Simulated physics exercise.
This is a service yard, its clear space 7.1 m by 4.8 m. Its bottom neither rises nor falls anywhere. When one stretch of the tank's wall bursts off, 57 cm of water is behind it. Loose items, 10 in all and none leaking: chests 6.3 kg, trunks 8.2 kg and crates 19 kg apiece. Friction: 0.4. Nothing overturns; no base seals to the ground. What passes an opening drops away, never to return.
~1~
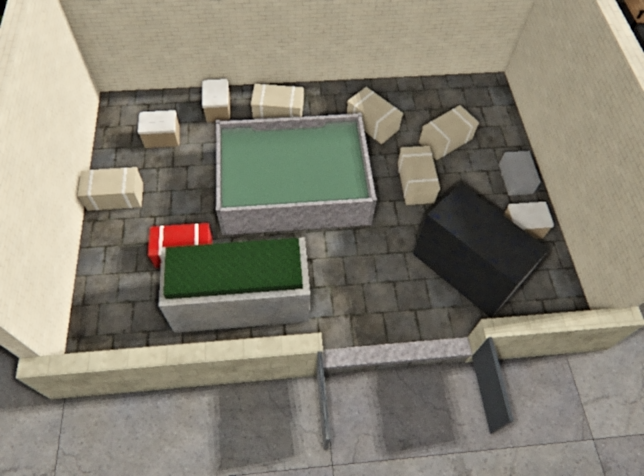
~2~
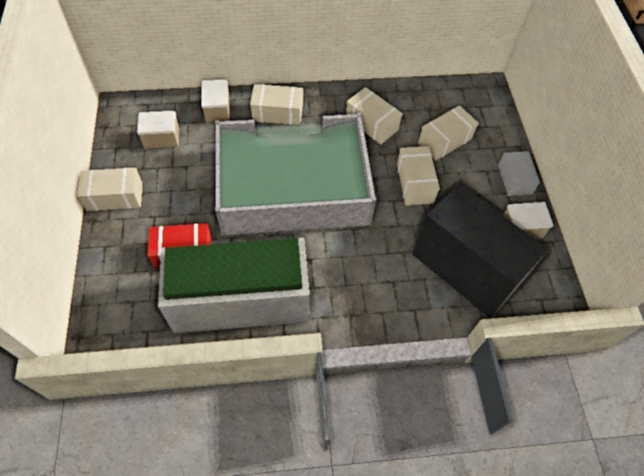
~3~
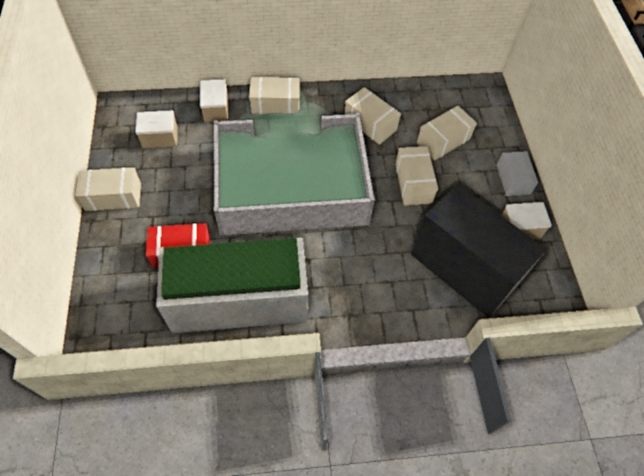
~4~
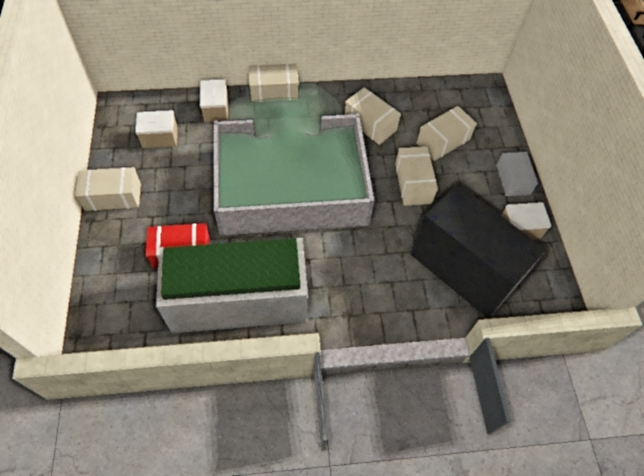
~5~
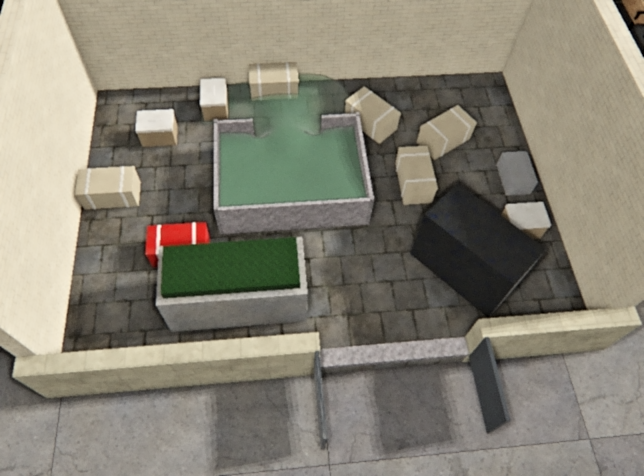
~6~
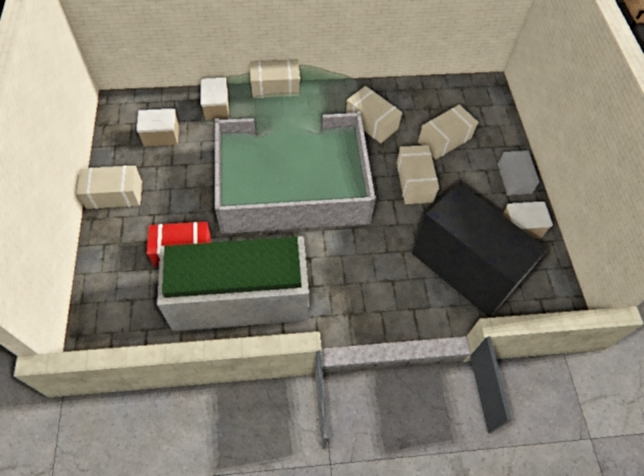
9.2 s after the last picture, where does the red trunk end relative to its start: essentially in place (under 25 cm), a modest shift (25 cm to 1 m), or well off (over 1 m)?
Well off.
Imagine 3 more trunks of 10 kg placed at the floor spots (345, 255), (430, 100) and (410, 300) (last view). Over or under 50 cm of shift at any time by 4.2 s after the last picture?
First inside the limit, then outside the limit, then inside the limit.
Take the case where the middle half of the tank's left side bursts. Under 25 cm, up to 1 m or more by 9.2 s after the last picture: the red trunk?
Under that change, the red trunk budges a short distance.
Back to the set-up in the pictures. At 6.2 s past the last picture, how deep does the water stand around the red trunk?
Depth: About 5 cm.
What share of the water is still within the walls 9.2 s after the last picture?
Close to 98 in a hundred parts remain.
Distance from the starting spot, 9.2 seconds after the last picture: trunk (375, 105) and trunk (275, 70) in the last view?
The first ends 10 cm from its start, the second 400 cm.
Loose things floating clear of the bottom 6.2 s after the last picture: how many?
It comes to 7 of them.
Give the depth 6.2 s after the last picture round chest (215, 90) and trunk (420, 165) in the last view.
Close to 6 and 3 centimetres.
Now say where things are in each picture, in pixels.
In the first frame, the red trunk at (179, 239) rests on the ground; 3.1 m2 under water; 0 of 10 have shifted.
In the second frame, the red trunk at (178, 240) rests on the ground; 3.7 m2 under water; 0 of 10 have shifted.
In the third frame, the red trunk at (177, 239) rests on the ground; 4.2 m2 under water; 1 of 10 have shifted.
In the fourth frame, the red trunk at (176, 239), on the bottom; water covers 5.1 m2; 1 of 10 have shifted.
In the fifth frame, the red trunk at (176, 238) rests on the ground; 5.6 m2 under water; 1 of 10 have shifted.
In the sixth frame, the red trunk at (177, 238), on the bottom; 5.7 m2 under water; 1 of 10 have shifted.
Then, 1.2 s after the last picture the red trunk is near (177, 238), 0.0 m from its start, aground; 0 of 10 are out; 1 afloat.
Then, 3.8 s after the last picture the red trunk is near (184, 244), 0.1 m from its start, aground; 0 of 10 are out; 2 afloat.
Then, 6.2 s after the last picture the red trunk is near (202, 246), 0.4 m from its start, afloat; 0 of 10 are out; 7 afloat.
Then, 9.2 s after the last picture the red trunk is near (331, 230), 2.1 m from its start, afloat; 0 of 10 are out; 10 afloat.
